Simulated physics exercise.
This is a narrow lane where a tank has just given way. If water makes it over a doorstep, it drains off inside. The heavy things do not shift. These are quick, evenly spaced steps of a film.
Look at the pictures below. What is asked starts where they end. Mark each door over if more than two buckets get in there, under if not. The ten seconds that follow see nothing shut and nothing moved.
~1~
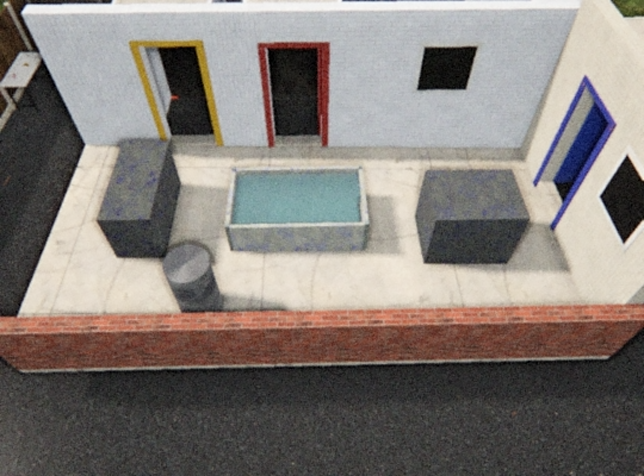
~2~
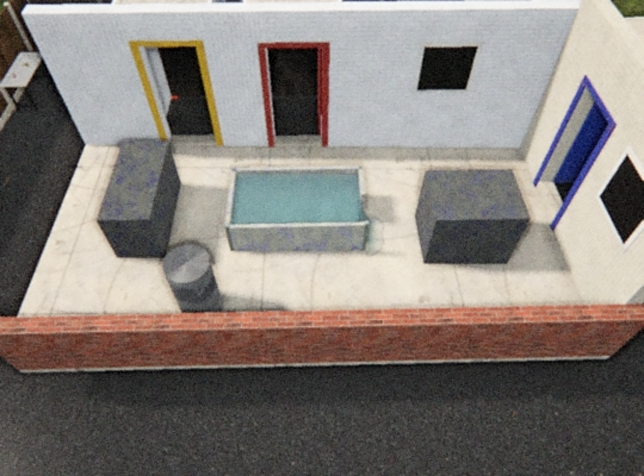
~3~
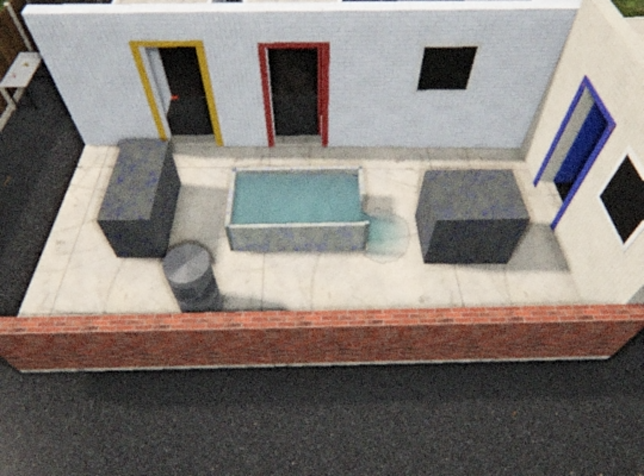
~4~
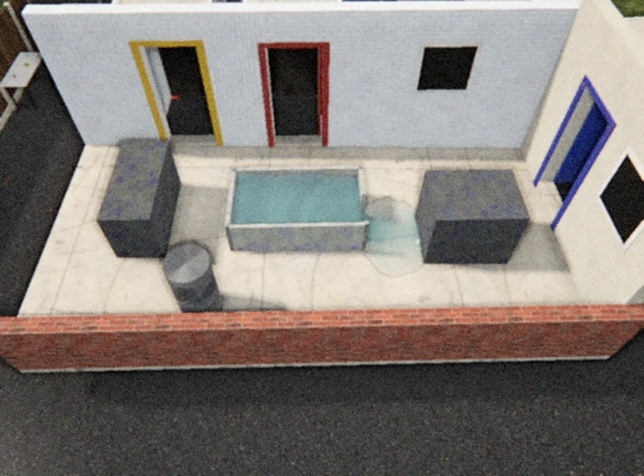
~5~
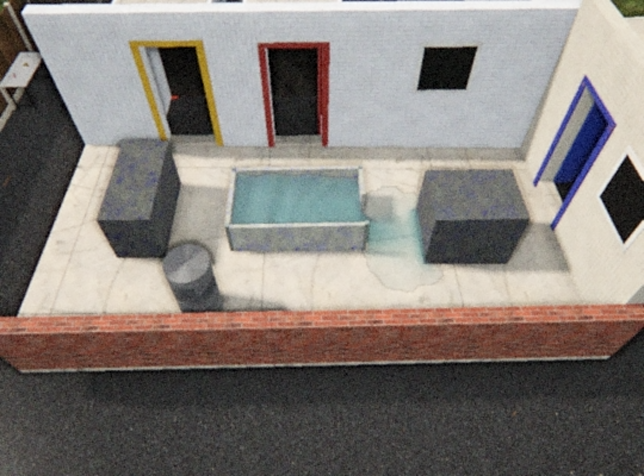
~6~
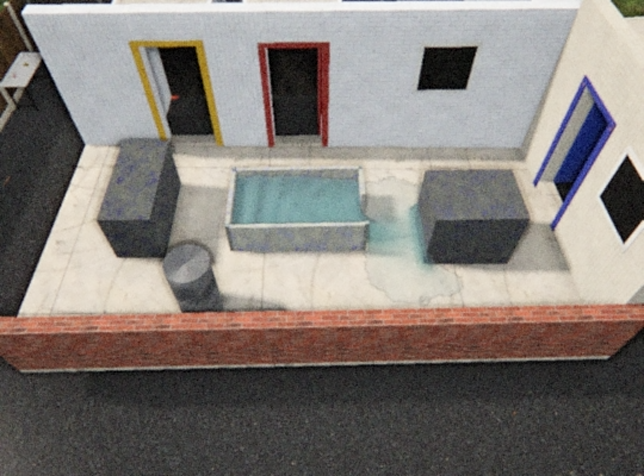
Red door: Under, blue door: Under, yellow door: Under.
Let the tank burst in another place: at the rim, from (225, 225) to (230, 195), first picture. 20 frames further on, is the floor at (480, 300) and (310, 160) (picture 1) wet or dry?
Untouched, then soaked.
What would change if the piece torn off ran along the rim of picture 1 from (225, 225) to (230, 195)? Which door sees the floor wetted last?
That's the one in blue.
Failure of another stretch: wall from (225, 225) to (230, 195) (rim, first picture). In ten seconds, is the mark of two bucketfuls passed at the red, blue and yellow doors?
Red door: Short of the mark; blue door: Short of the mark; yellow door: Beyond the mark.
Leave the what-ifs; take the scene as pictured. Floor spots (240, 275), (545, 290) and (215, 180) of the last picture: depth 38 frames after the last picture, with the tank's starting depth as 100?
6, 14, 2 %.
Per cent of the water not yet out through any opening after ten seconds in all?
Roughly 100 per cent.
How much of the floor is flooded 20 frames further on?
About 45 per cent.
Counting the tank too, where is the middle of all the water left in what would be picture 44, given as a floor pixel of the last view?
It is near (398, 223).
A moment on, water covers 15 % of the floor; the red door not reached, the blue door not reached, the yellow door not reached.
Next, water covers 30 % of the floor; the red door not reached, the blue door not reached, the yellow door not reached.
Then, water covers 45 % of the floor; the red door wet at the sill, nothing in, the blue door wet at the sill, nothing in, the yellow door not reached.
Later, water covers 65 % of the floor; the red door wet at the sill, nothing in, the blue door wet at the sill, nothing in, the yellow door not reached.
In the end, water covers 65 % of the floor; the red door wet at the sill, nothing in, the blue door wet at the sill, nothing in, the yellow door not reached.
